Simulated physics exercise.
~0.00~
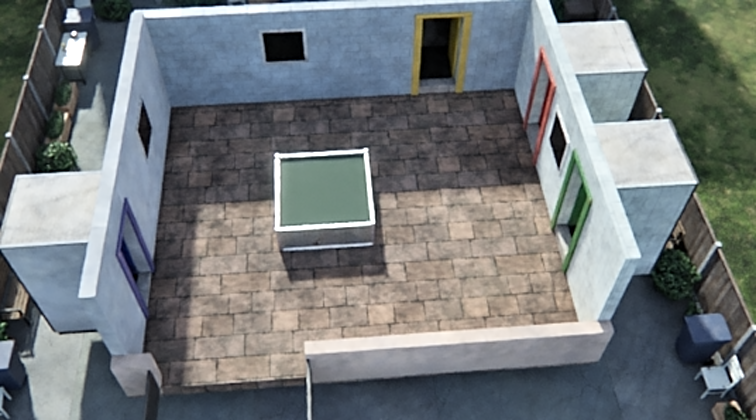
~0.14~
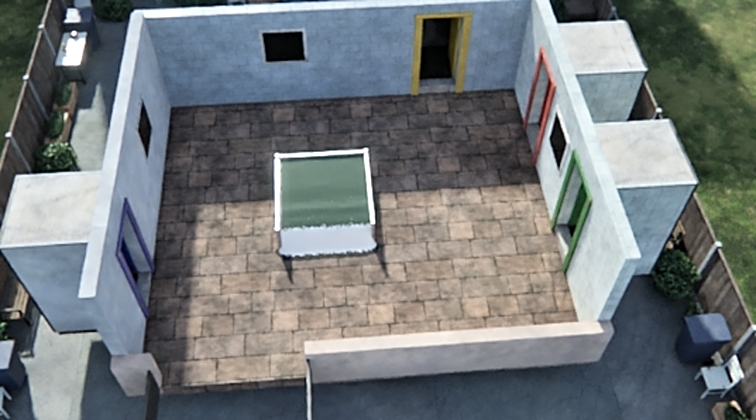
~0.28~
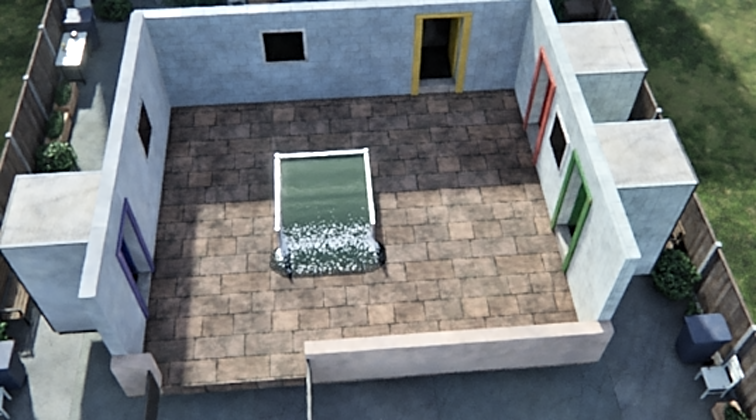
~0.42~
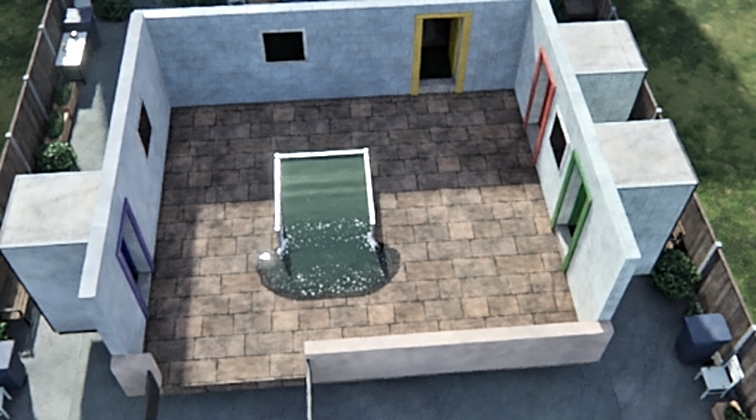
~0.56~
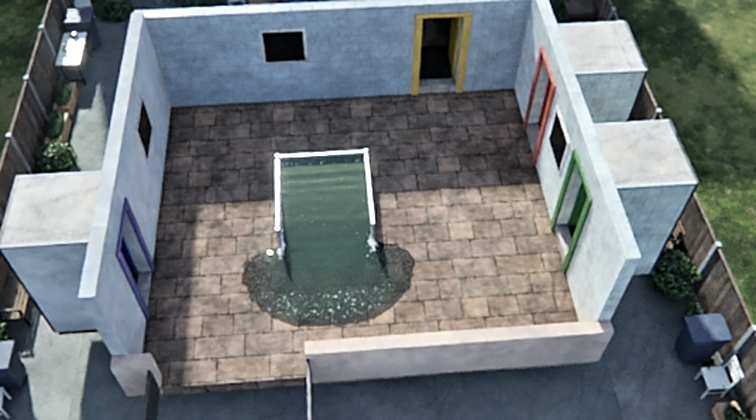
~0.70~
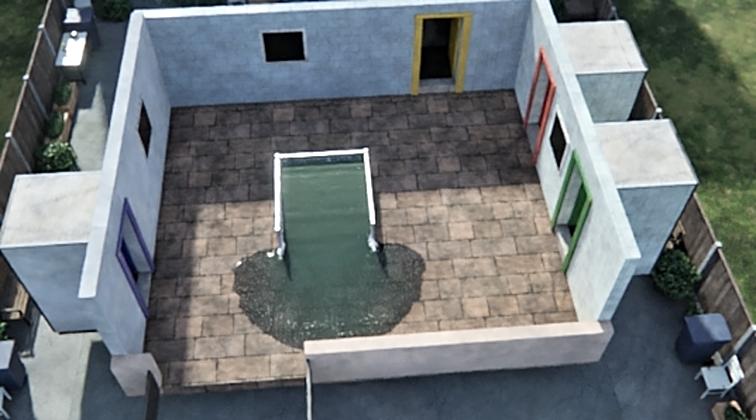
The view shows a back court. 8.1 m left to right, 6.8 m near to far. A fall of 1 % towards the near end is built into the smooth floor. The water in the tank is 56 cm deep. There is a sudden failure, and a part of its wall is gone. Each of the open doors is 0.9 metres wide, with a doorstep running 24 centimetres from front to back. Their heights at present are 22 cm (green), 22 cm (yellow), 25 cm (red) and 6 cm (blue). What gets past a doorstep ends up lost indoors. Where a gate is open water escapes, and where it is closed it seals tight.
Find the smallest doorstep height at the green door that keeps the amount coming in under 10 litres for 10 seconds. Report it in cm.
The smallest height is roughly 5.5 cm.
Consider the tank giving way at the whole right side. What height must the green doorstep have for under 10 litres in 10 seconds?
In that case you'd want it roughly 18 cm high.
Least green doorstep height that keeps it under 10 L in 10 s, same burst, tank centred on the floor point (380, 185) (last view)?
5.0 cm, give or take.
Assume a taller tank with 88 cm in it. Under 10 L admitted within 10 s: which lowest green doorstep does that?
The step needs to be some 10.5 cm.
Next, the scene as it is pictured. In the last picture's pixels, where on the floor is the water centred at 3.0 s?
Roughly (360, 293).
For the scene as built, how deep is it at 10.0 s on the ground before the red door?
It works out to about 2.0 centimetres deep.
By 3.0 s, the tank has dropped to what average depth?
I'd put it near 11 cm.
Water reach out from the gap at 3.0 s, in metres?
Front distance: Approx. 5.2 m.
After 1.4 s water covers 20 % of the floor, deepest (32 cm) near (342, 362); it has not reached the green door.
After 3.0 s water covers 30 % of the floor, deepest (21 cm) near (352, 361); it has not reached the green door.
After 10.0 s water covers 65 % of the floor, deepest (6 cm) near (499, 350); 4 cm at the green door, 0 litres in over its 22 cm doorstep.
At the green door as built, the water arrived by 3.5 s and peaked near 10 cm at 4.4 s.
Run again over the same 10 s with other heights there, 17 litres in over 4.5 cm, 6 litres over 6.5 cm. The limit of 10 litres is kept from about 5.5 cm up.
